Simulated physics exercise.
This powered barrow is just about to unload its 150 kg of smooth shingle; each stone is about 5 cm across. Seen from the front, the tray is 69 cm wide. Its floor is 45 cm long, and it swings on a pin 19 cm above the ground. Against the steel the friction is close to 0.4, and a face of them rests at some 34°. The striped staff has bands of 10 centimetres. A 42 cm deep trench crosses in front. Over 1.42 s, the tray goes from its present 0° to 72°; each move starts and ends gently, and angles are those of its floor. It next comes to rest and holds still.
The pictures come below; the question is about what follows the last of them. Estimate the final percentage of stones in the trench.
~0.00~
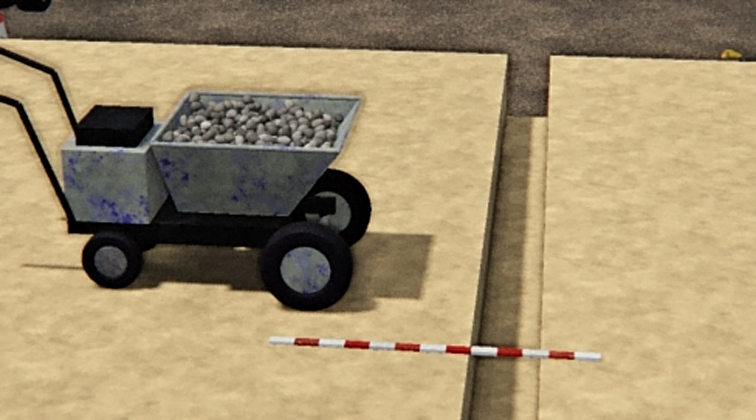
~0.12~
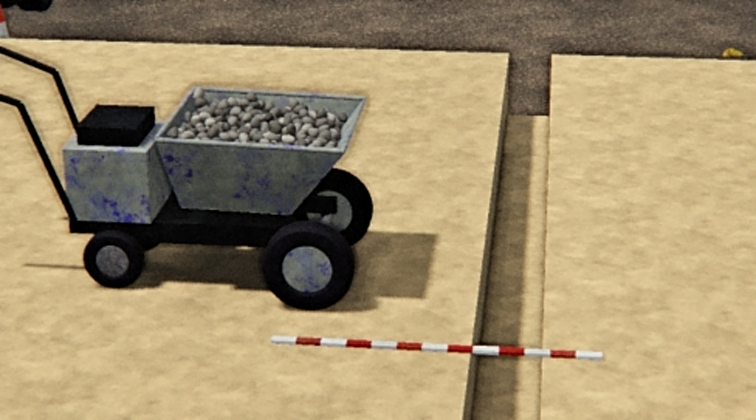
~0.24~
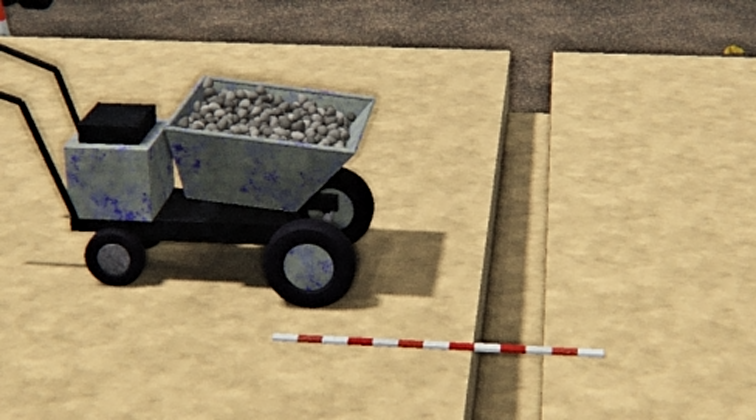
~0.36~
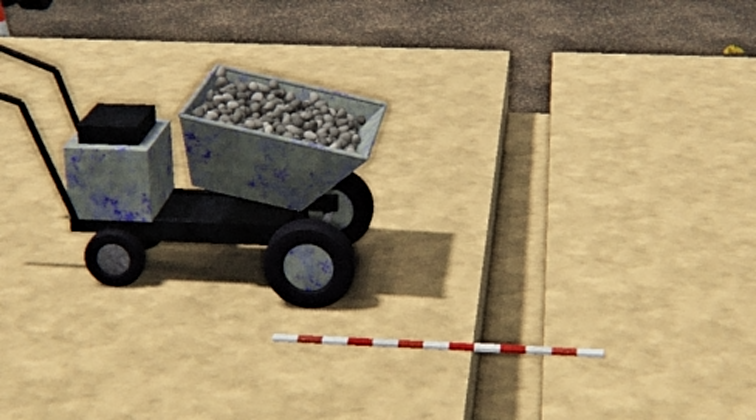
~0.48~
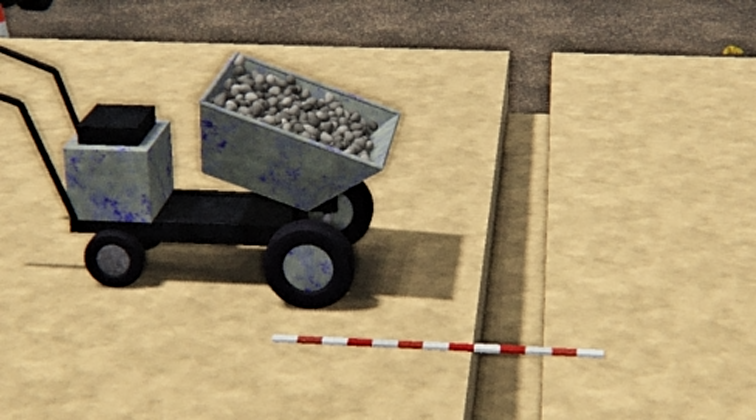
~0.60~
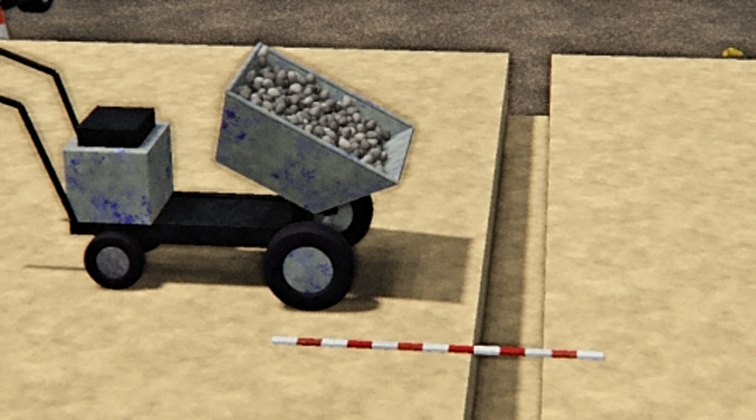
I would say 96 percent.
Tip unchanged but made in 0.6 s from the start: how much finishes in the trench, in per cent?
With that timing, about 85 per cent.
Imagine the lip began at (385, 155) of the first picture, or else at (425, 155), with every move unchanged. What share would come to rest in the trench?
Result: Close to 65 then close to 30 per cent.
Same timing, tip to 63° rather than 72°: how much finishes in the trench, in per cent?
In that case near 85 per cent.
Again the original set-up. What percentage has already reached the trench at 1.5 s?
Around 45 per cent of it.
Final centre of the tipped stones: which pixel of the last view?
Somewhere near pixel (511, 348).
After 1.1 s the floor is at 60°; 99 % in the tray, 1 % short of the trench; the foremost stones are at (454, 215).
After 1.5 s the floor is at 72°; 48 % in the tray, 8 % short of the trench, 44 % in the trench; the foremost stones are at (545, 325).
After 1.9 s the floor is at 72°; 17 % in the tray, 8 % short of the trench, 74 % in the trench, 1 % past the trench; the foremost stones are at (594, 315).
After 3.8 s the floor is at 72°; 0 % in the tray, 4 % short of the trench, 96 % in the trench, 1 % past the trench; the foremost stones are at (613, 314).
